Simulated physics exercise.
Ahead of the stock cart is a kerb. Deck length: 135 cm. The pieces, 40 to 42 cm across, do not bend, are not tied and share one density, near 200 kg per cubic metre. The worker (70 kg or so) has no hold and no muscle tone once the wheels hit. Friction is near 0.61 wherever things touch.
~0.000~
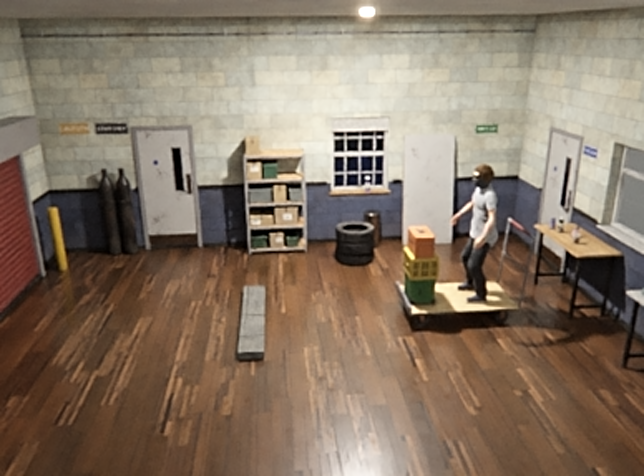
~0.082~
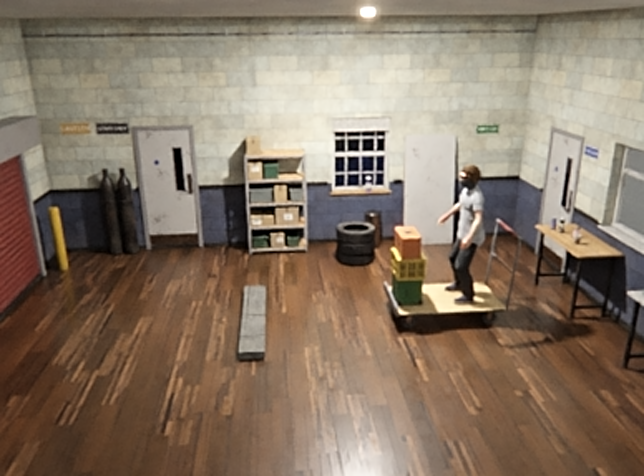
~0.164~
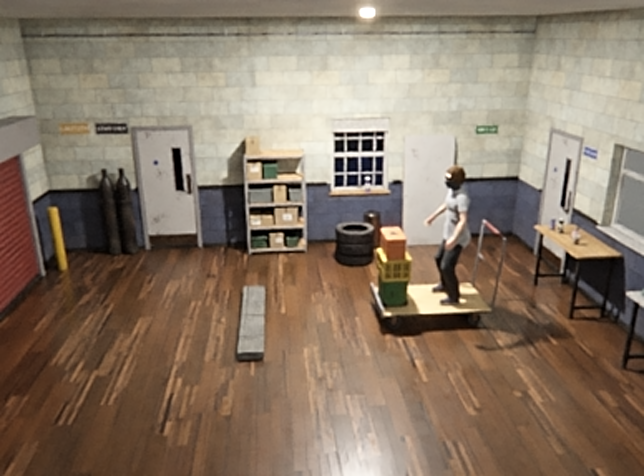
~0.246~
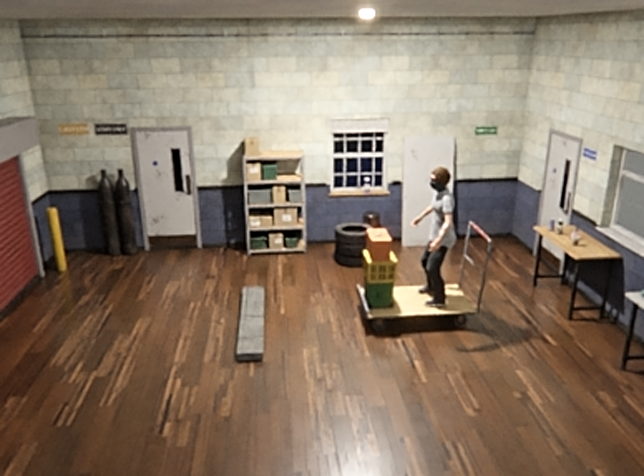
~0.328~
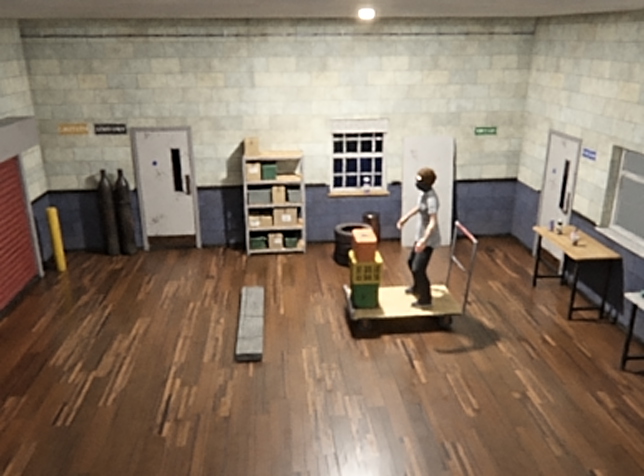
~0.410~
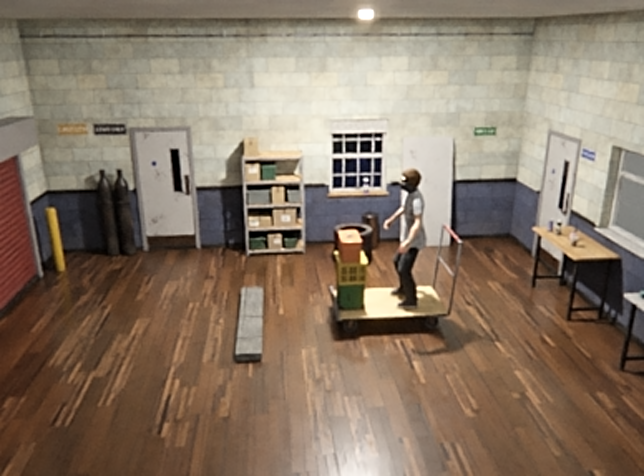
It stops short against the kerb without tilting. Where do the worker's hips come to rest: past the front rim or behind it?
In the end the worker's hips stay over the deck.
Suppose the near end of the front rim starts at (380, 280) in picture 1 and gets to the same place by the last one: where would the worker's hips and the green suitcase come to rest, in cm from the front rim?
Then hips 50 behind, green 20 behind.
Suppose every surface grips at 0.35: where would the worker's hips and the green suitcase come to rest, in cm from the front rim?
Then hips 40 behind, green 20 behind.
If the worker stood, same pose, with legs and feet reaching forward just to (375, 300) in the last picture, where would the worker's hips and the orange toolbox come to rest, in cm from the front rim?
Then hips 90 past, orange 140 past.
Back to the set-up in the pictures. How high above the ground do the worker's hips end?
About 70 cm.
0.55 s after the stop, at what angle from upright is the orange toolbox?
About 110°.
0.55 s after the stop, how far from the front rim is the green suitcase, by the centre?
About 20 cm behind the rim.
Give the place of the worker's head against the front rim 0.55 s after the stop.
About 40 cm past the rim.
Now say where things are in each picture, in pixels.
In the first frame, hips (484, 233), green suitcase (420, 286), rim corner (411, 313); 186 cm short of the stop.
In the second frame, hips (471, 233), green suitcase (407, 286), rim corner (397, 314); 168 cm short of the stop.
In the third frame, hips (456, 234), green suitcase (393, 288), rim corner (382, 315); 151 cm short of the stop.
In the fourth frame, hips (442, 236), green suitcase (379, 289), rim corner (368, 317); 134 cm short of the stop.
In the fifth frame, hips (428, 237), green suitcase (365, 290), rim corner (353, 317); 117 cm short of the stop.
In the sixth frame, hips (414, 237), green suitcase (350, 291), rim corner (338, 318); 99 cm short of the stop. Speed about 2.1 m/s.
Impact comes at 0.88 s.
After 1.43 s the worker's hips are 37 cm behind the rim, near (283, 274) in the last picture's view.
After 1.88 s the worker's hips are 32 cm behind the rim, near (280, 273) in the last picture's view.
Final state at 2.6 s, past the rim, orange toolbox and yellow crate; behind it, green suitcase and the worker's hips.
